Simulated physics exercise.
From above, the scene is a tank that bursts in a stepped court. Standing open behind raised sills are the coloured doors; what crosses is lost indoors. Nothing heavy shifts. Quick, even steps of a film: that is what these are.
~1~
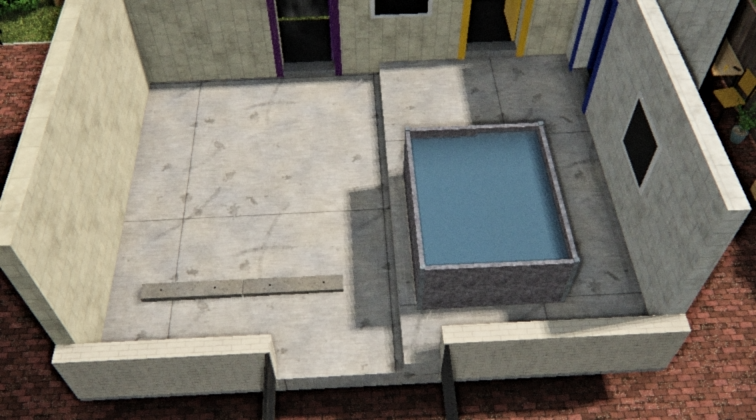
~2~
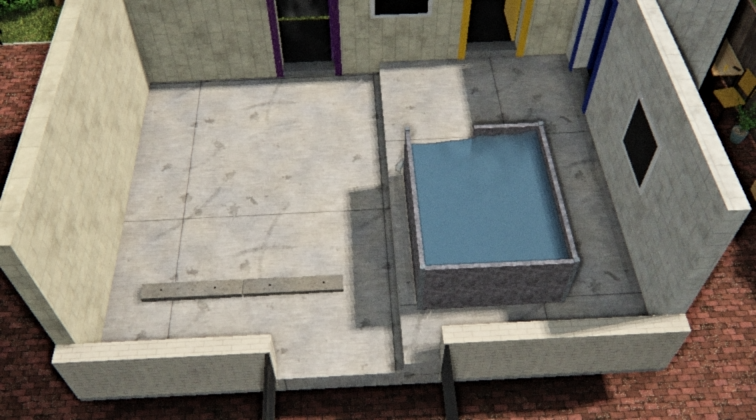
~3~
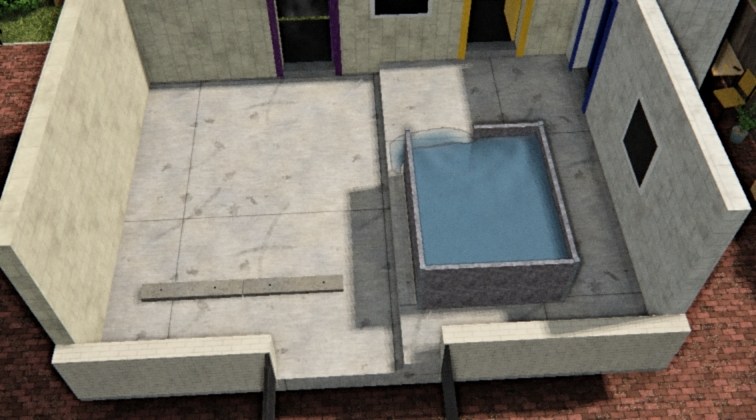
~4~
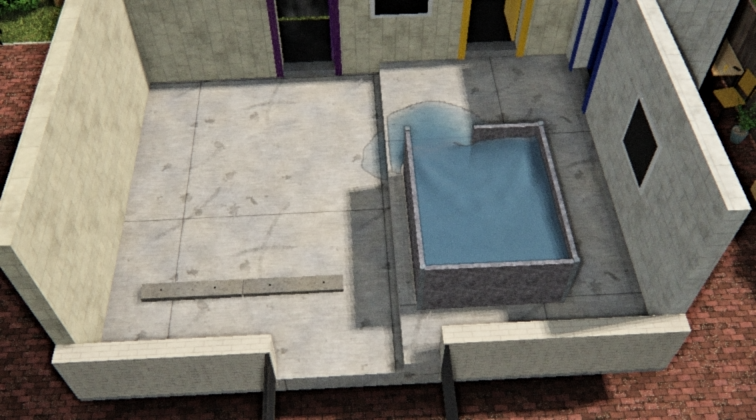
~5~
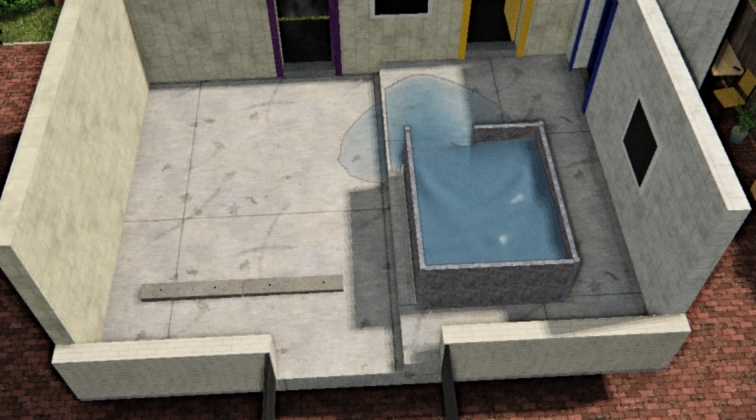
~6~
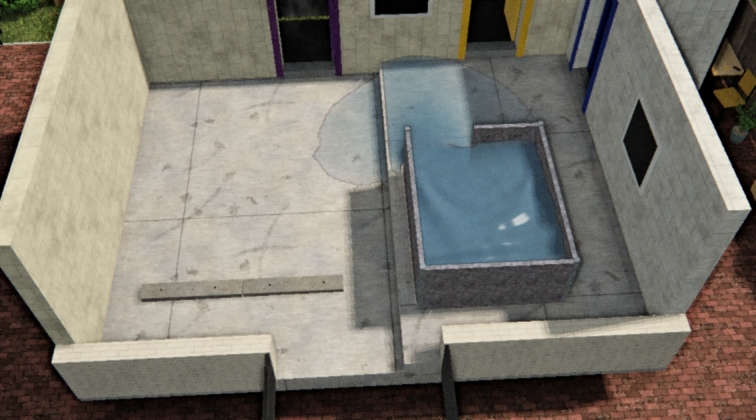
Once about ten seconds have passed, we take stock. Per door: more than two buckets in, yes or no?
Yellow door yes, purple door yes, blue door yes.
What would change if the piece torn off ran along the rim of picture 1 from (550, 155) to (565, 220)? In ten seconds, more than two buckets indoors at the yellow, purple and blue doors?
The yellow one tops the mark; the purple one falls short; the blue one tops the mark.
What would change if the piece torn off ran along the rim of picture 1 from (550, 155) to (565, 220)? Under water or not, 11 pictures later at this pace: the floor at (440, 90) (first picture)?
Answer: Under water.
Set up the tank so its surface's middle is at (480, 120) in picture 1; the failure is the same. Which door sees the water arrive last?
Answer: The blue-painted one.
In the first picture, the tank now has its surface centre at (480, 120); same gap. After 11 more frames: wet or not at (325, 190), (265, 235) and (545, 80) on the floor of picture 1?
Spared, spared, soaked.
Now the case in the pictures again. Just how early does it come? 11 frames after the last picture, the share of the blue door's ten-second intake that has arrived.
Estimated share: About 0 %.
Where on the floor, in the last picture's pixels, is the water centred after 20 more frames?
I'd say around (398, 155).
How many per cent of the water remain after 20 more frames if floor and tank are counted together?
It comes to roughly 94 per cent.
A moment on, water covers 30 % of the floor; the yellow door under two buckets in, the purple door under two buckets in, the blue door wet at the sill, nothing in.
Next, water covers 35 % of the floor; the yellow door over two buckets in, the purple door over two buckets in, the blue door under two buckets in.
Then, water covers 55 % of the floor; the yellow door far over two buckets in, the purple door far over two buckets in, the blue door over two buckets in.
Later, water covers 85 % of the floor; the yellow door far over two buckets in, the purple door far over two buckets in, the blue door far over two buckets in.
In the end, water covers 95 % of the floor; the yellow door far over two buckets in, the purple door far over two buckets in, the blue door far over two buckets in.
